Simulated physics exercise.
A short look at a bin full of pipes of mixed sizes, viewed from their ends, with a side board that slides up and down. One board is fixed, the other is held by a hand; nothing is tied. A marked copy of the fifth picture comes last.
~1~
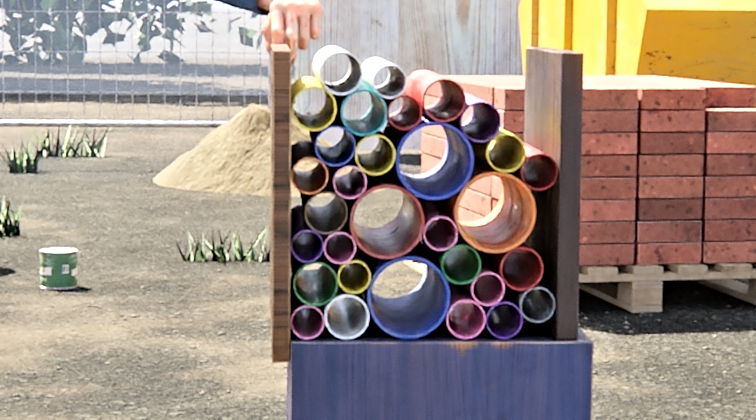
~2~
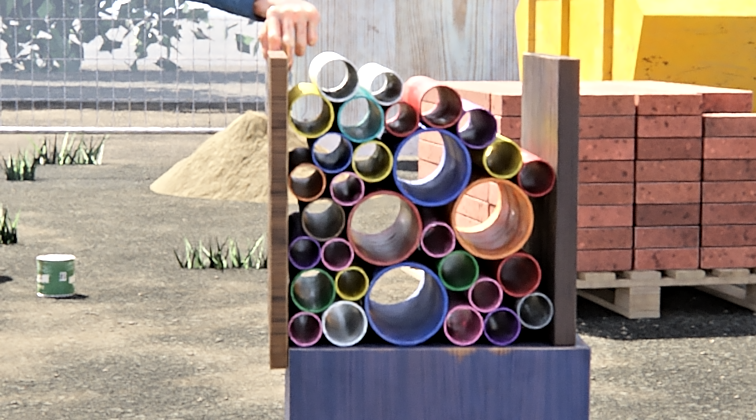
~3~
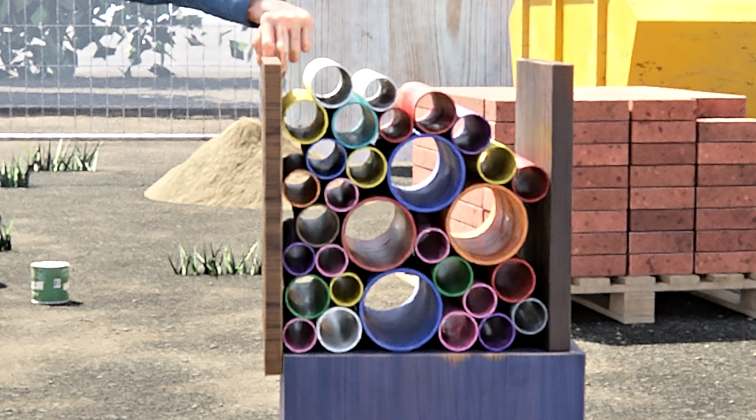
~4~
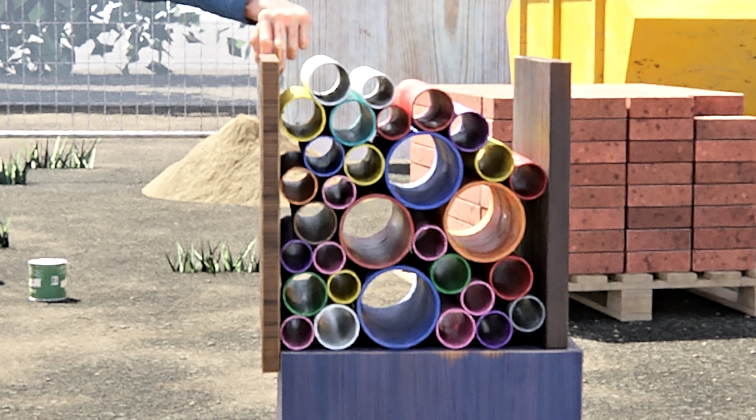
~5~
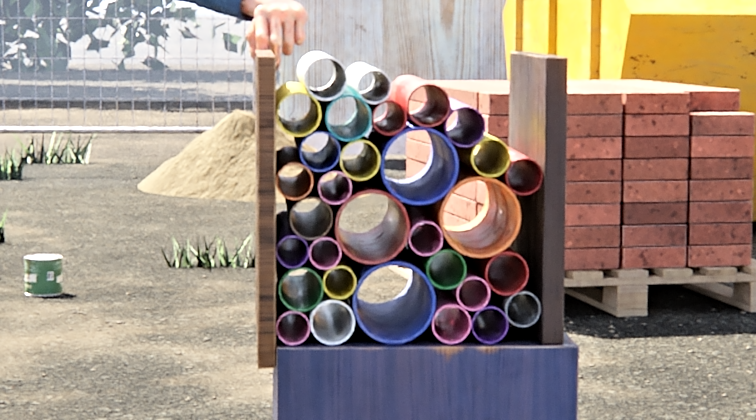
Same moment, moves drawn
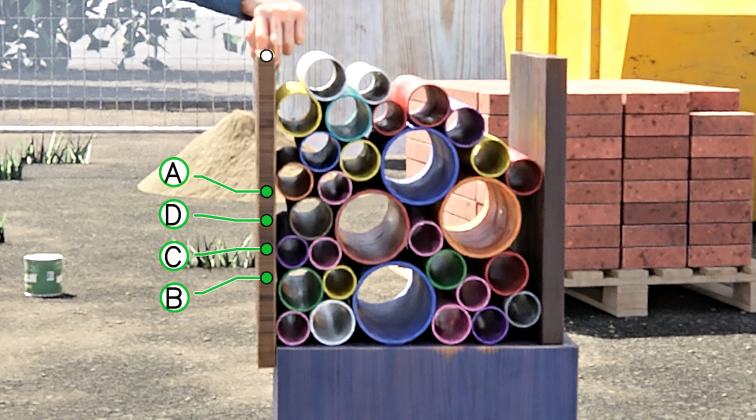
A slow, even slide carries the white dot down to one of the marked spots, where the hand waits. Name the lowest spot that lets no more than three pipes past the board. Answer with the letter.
A is the limit.
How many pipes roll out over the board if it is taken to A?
At A the number is two.
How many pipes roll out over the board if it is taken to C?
The count is six.
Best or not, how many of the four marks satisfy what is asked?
One of the four.
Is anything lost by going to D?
Yes.
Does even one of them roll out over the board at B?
Yes, at B.
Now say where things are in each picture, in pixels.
A green pipe (316, 284); a green pipe (461, 264); a pink pipe (441, 233), in the first frame.
A pink pipe (438, 240); a yellow pipe (373, 161), in the second frame.
A yellow pipe (497, 165); a red pipe (435, 112), in the third frame.
Side board (269, 201); a pink pipe (297, 332), in the fourth frame.
A green pipe (301, 290); a green pipe (446, 269); a pink pipe (426, 238), in the fifth frame.
On the marked copy, A at (267, 192); B at (267, 278); C at (267, 249); D at (267, 221); the white dot at (267, 56).
Following A. Soon after the start, top of the board (276, 118).
Later, top of the board (276, 189).
In the end, top of the board (276, 191), two out over the board.
As for the rest, B more than three out over the board; C more than three out over the board; D more than three out over the board.
